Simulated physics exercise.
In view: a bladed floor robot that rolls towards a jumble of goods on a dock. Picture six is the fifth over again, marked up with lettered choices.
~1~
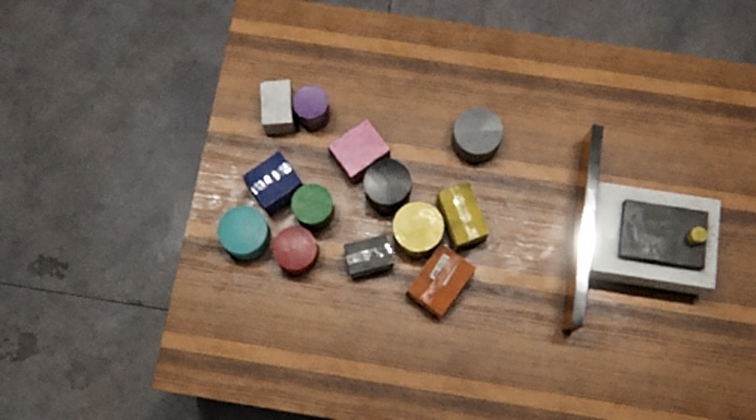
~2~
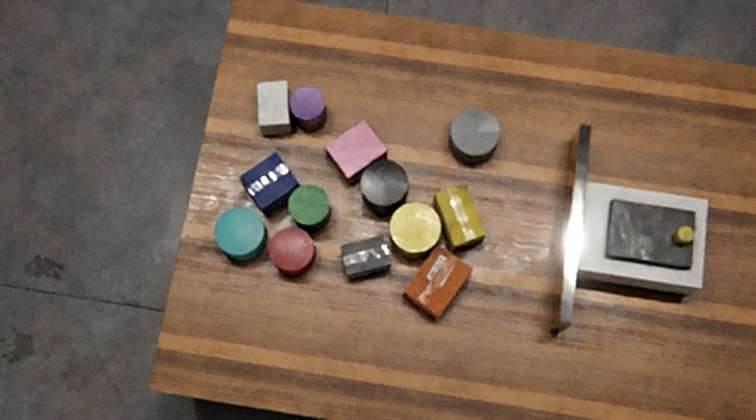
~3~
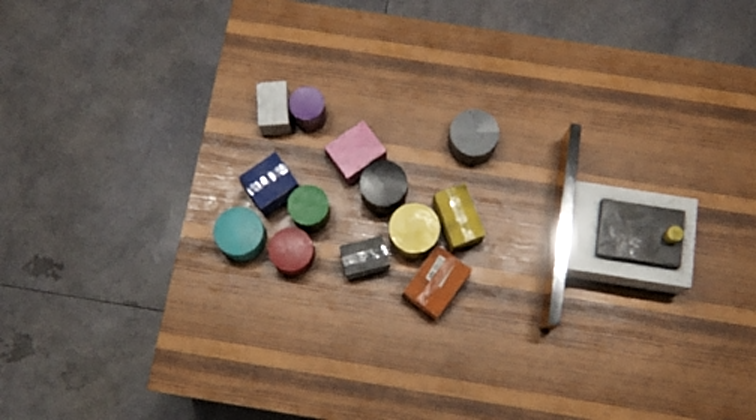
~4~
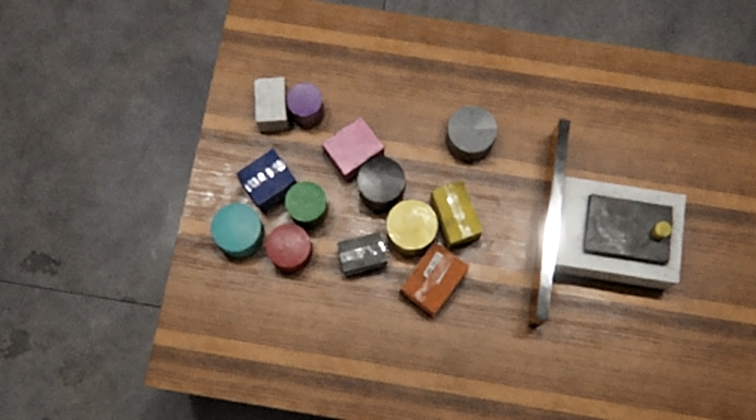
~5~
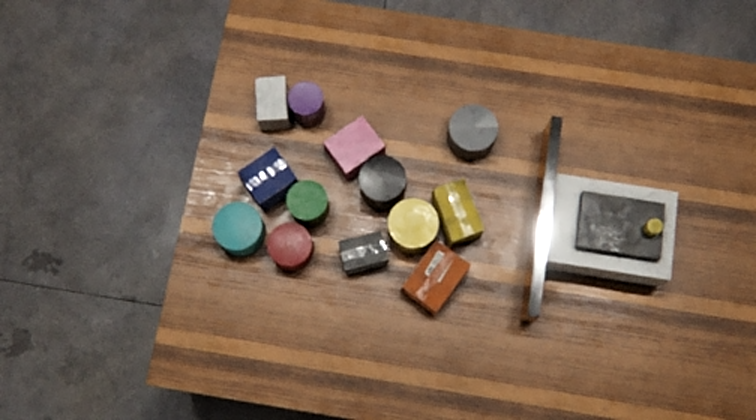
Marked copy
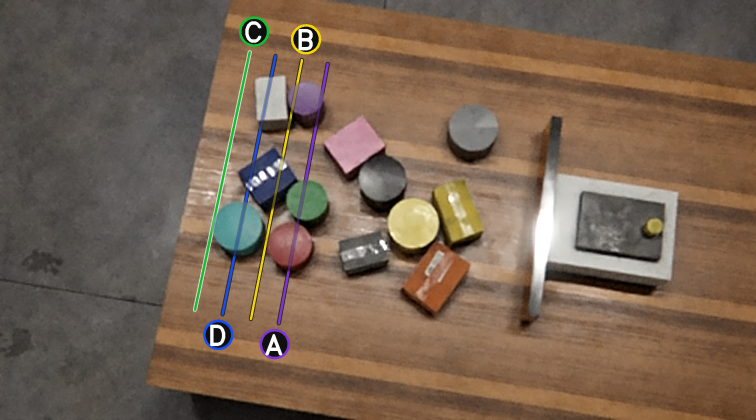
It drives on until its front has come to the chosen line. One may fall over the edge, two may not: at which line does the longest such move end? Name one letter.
A is the last line within the limit.
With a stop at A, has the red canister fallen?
By then, no.
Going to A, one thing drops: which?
It is the turquoise canister.
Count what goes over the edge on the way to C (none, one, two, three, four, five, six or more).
By then, six or more.
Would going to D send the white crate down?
Yes.
On the copy, A at (304, 189); B at (277, 185); C at (223, 176); D at (250, 180).
On A. First, robot (526, 211); grey canister (438, 127); orange parcel (416, 282).
Then, robot (438, 197); turquoise canister (220, 224); blue box (246, 162).
Finally, robot (372, 187); turquoise canister over the edge; blue box (203, 144); one fallen.
By contrast, B drops four; C drops nine; D drops six.
